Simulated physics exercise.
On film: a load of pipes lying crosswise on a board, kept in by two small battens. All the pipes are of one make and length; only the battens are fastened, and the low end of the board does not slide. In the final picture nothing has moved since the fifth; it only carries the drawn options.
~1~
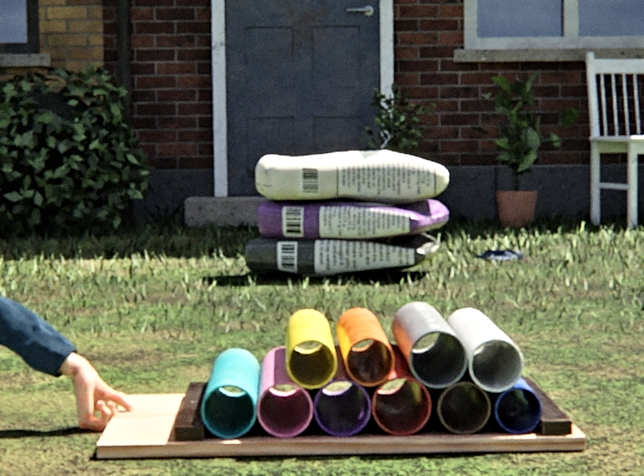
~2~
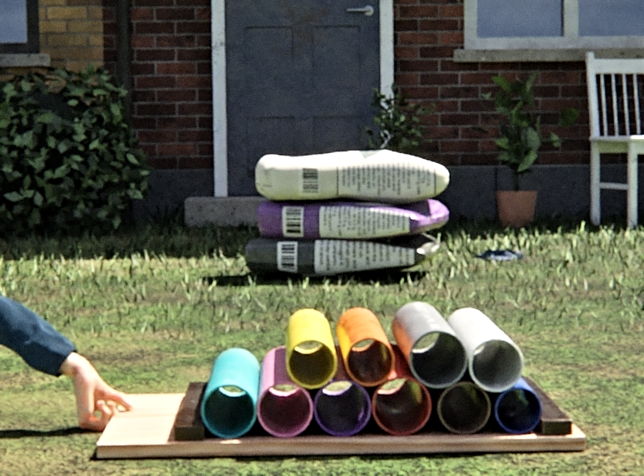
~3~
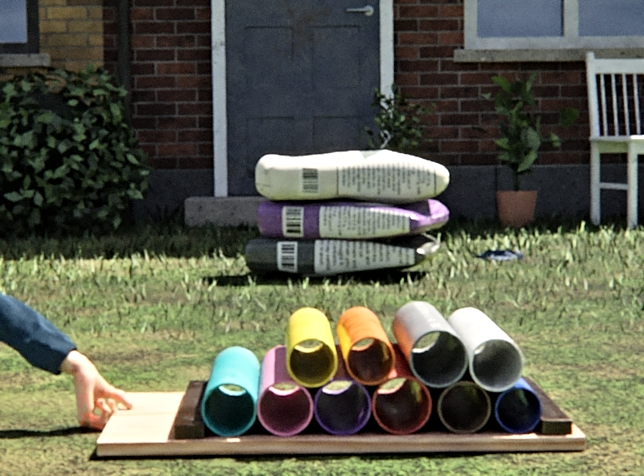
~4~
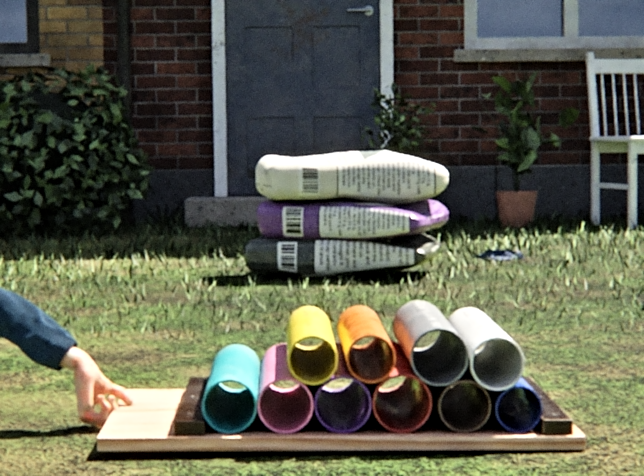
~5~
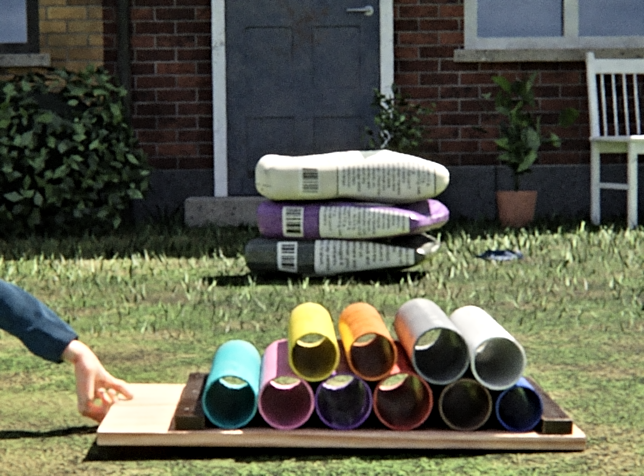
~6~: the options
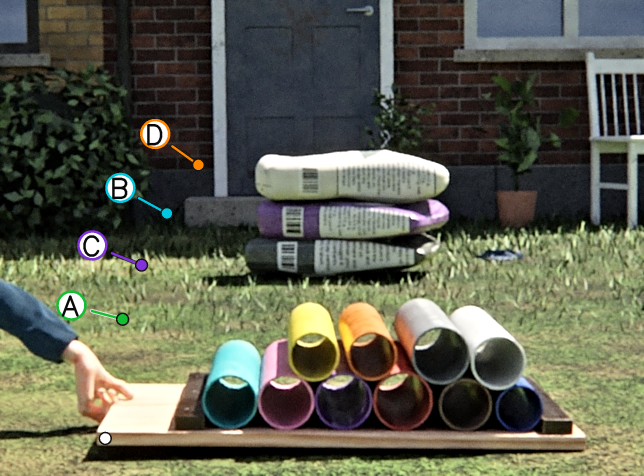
On a sunlit lawn before a brick house, a hand grips the left end of a board carrying two rows of colourful pipes between small battens. The hand stays almost still at first, then slowly raises that end slightly, tilting the board while the pipes keep their places in the stack.
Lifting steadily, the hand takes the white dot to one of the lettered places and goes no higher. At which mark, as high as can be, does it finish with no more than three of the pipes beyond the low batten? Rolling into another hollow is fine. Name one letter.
Stop at B.
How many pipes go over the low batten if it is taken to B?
It comes to two.
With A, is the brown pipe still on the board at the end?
Yes, with A.
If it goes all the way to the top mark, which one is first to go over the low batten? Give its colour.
It is the white one.
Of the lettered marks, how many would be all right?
Three of the four.
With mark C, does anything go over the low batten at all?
Yes, at C.
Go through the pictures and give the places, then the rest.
In the first picture, red pipe (402, 406); brown pipe (464, 408); blue pipe (519, 410).
In the second picture, blue pipe (519, 410); white pipe (496, 365).
In the third picture, board (337, 412); turquoise pipe (229, 409); pink pipe (285, 408); purple pipe (343, 407).
In the fourth picture, board (337, 410); turquoise pipe (229, 406); pink pipe (285, 405).
In the fifth picture, board (337, 408); turquoise pipe (230, 401); pink pipe (286, 402).
On the copy, A at (123, 319); B at (167, 213); C at (142, 265); D at (198, 165); the white dot at (105, 438).
On B. First, board at 17°.
Then, board at 30°.
Finally, board at 30°, two over the low batten (white, grey).
By contrast, A none over the low batten; C two over the low batten (white, grey); D four over the low batten (white, grey, yellow, orange).
